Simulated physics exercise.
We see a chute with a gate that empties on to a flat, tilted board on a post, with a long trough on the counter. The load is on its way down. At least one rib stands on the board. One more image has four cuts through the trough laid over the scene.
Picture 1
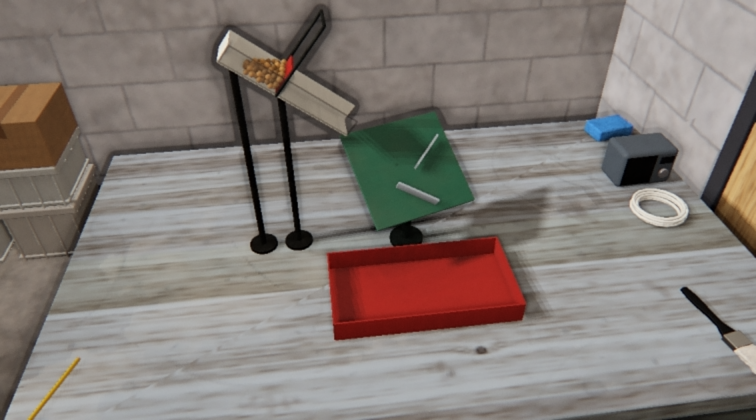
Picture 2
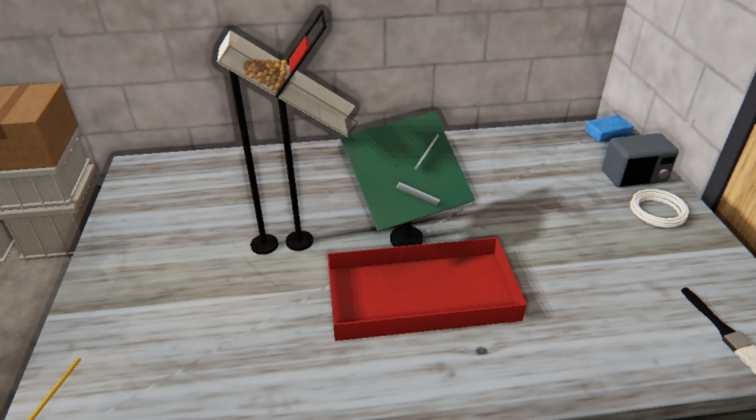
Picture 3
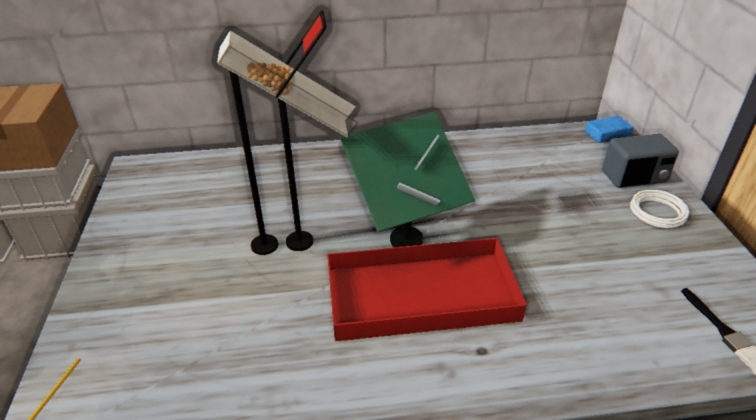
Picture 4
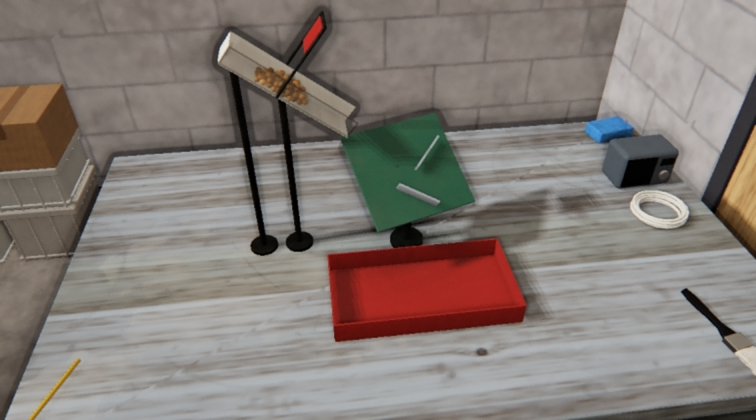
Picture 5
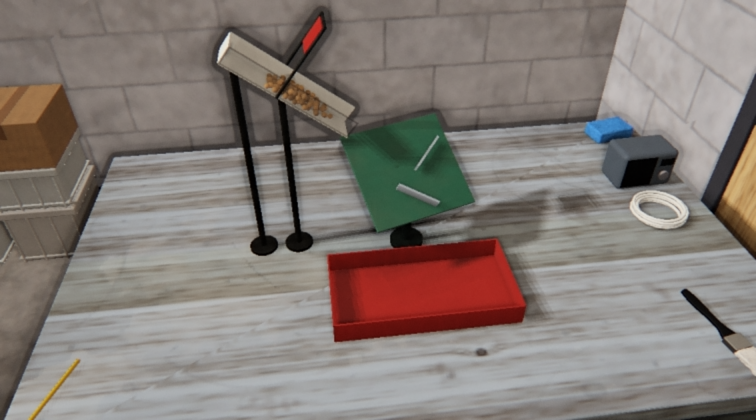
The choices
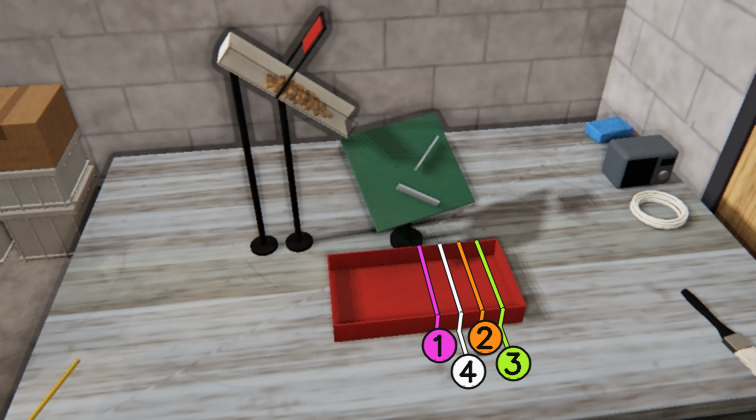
A raised chute above a tilted green board and red trough, its red gate lifting and small brown beads sliding down rightward.
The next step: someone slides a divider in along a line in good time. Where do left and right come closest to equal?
Take 3.
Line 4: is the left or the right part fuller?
Right.
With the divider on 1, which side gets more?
The right side.
On the marked copy, line 1 crosses the front rim at (437, 315); line 2 crosses the front rim at (482, 310); line 3 crosses the front rim at (502, 308); line 4 crosses the front rim at (460, 312).
If 1 is chosen, of what is caught, a stray few on the left of the divider, nearly all on the right.
If 2 is chosen, of what is caught, a small part on the left of the divider, nearly all on the right.
If 3 is chosen, of what is caught, about two thirds on the left of the divider, about a third on the right.
If 4 is chosen, of what is caught, a stray few on the left of the divider, nearly all on the right.
